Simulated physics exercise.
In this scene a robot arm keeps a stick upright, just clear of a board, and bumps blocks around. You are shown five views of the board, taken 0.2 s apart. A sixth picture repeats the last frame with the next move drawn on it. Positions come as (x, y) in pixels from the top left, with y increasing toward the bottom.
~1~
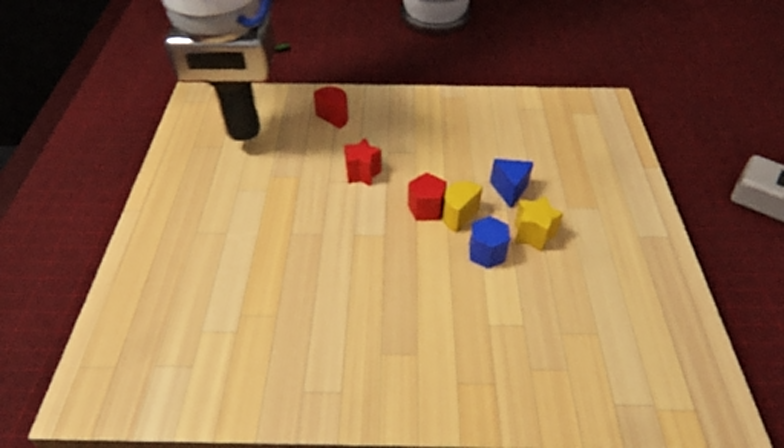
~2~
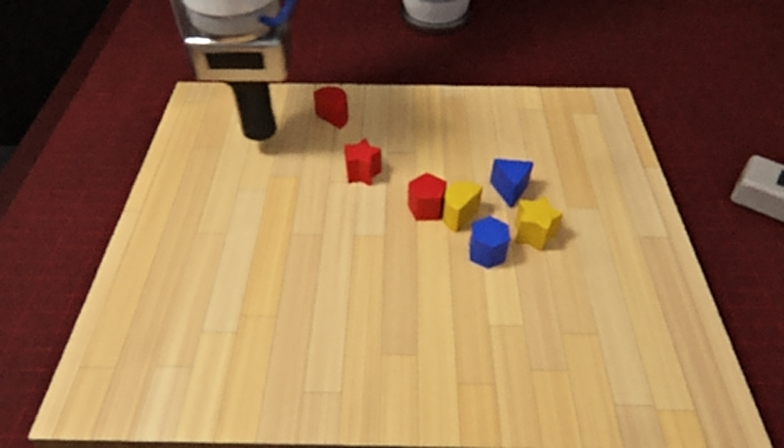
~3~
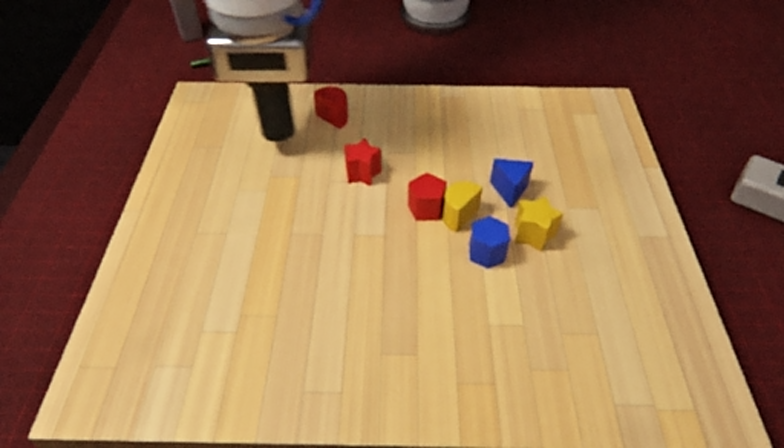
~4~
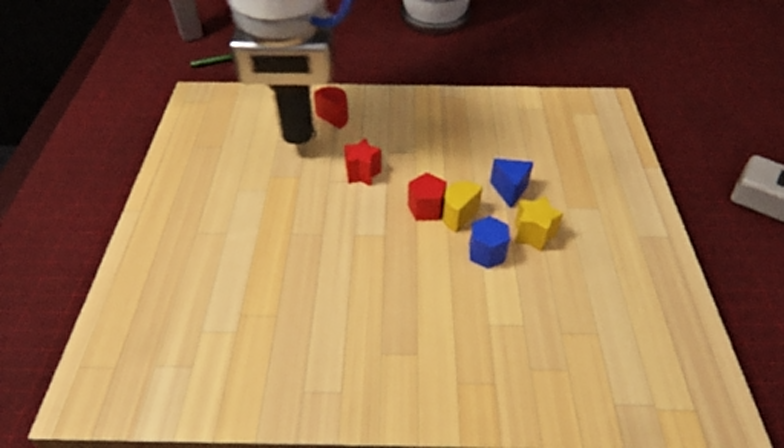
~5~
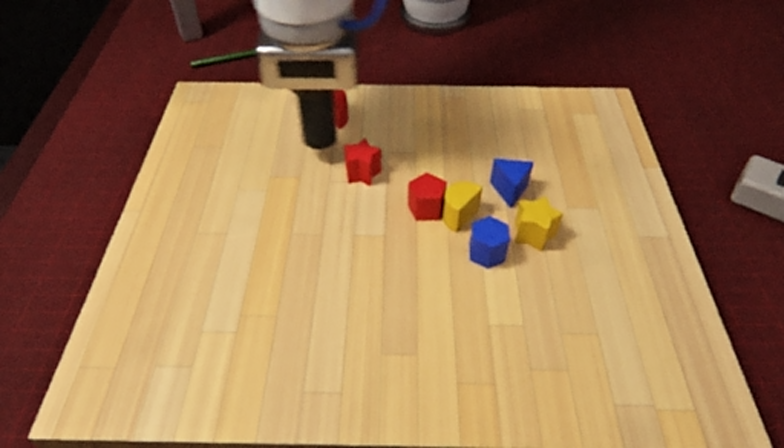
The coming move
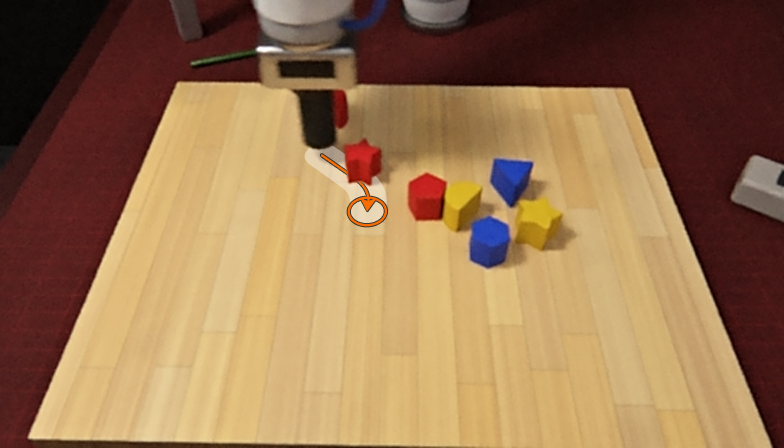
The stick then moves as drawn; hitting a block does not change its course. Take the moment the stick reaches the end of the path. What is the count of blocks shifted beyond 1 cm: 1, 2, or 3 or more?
That's one.
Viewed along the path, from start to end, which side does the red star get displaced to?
Off to the left side.
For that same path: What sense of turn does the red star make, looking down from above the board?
Short answer: Counterclockwise.
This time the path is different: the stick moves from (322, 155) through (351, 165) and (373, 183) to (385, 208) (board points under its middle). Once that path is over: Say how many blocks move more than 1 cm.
Shifted over 1 cm: Three or more.
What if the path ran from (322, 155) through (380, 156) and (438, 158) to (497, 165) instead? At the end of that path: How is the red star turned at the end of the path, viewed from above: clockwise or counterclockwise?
It makes a clockwise turn.
Path on the board, from (322, 155) through (344, 170) and (364, 187) to (367, 211).
On the path given first. One third of the way, stick at (342, 154); red star at (377, 157).
Two thirds of the way, stick at (363, 171); red star at (399, 164), turned 55° anticlockwise.
At the end, stick at (367, 194); red star at (399, 168), turned 85° anticlockwise; red pentagonal block in place.
